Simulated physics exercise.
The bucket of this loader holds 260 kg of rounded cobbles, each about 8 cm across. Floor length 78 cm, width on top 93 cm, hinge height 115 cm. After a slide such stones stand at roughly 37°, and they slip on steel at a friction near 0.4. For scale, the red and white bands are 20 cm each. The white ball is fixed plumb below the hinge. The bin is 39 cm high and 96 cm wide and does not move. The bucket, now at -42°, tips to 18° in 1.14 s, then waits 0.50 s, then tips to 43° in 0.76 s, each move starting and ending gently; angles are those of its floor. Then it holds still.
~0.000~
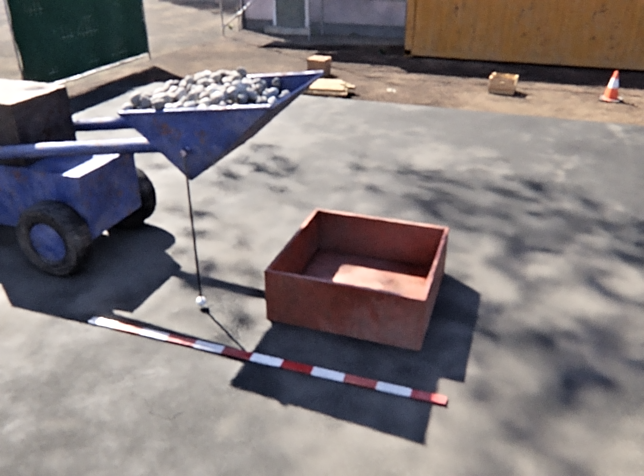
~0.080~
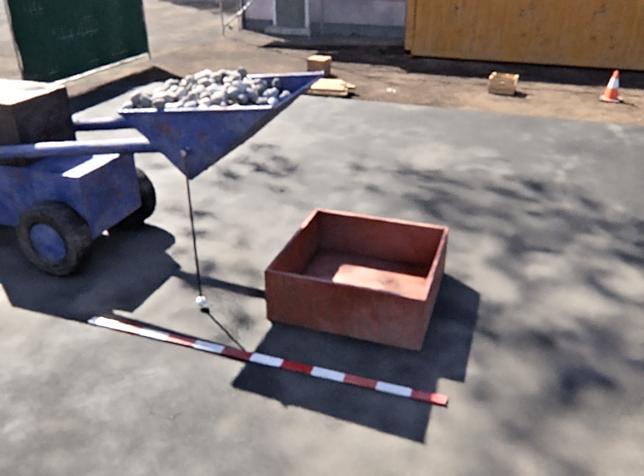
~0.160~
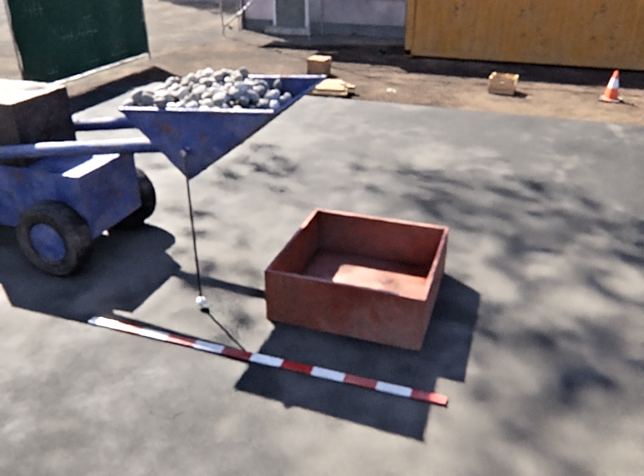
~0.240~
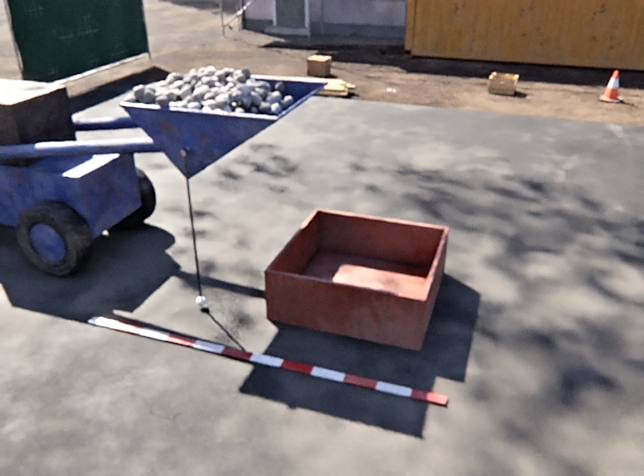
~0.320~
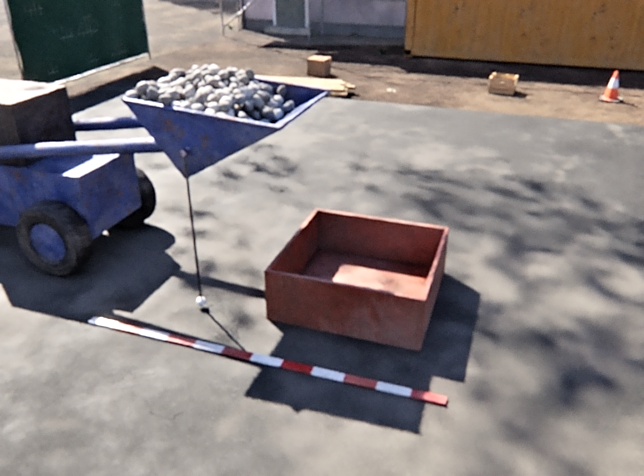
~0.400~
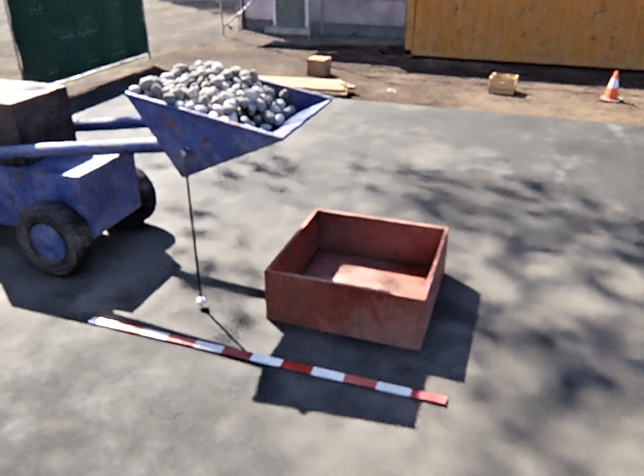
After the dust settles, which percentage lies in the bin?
Roughly 95 per cent ends in the bin.
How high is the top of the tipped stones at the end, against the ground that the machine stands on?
Some 36 cm above that level.
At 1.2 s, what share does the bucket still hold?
It holds some 90 per cent.
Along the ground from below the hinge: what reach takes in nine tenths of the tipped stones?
About 130 cm.
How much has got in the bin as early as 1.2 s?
About 10 per cent by then.
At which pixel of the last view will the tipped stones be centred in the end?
Around (346, 274).
After 0.9 s the floor is at 9°; 100 % in the bucket; the foremost stones are at (276, 153).
After 1.2 s the floor is at 18°; 89 % in the bucket, 10 % in the bin; the foremost stones are at (325, 229).
After 2.8 s the floor is at 43°; 0 % in the bucket, 94 % in the bin, 5 % beside or beyond the bin; the foremost stones are at (449, 267).
After 5.3 s the floor is at 43°; 0 % in the bucket, 94 % in the bin, 5 % beside or beyond the bin; the foremost stones are at (449, 267).
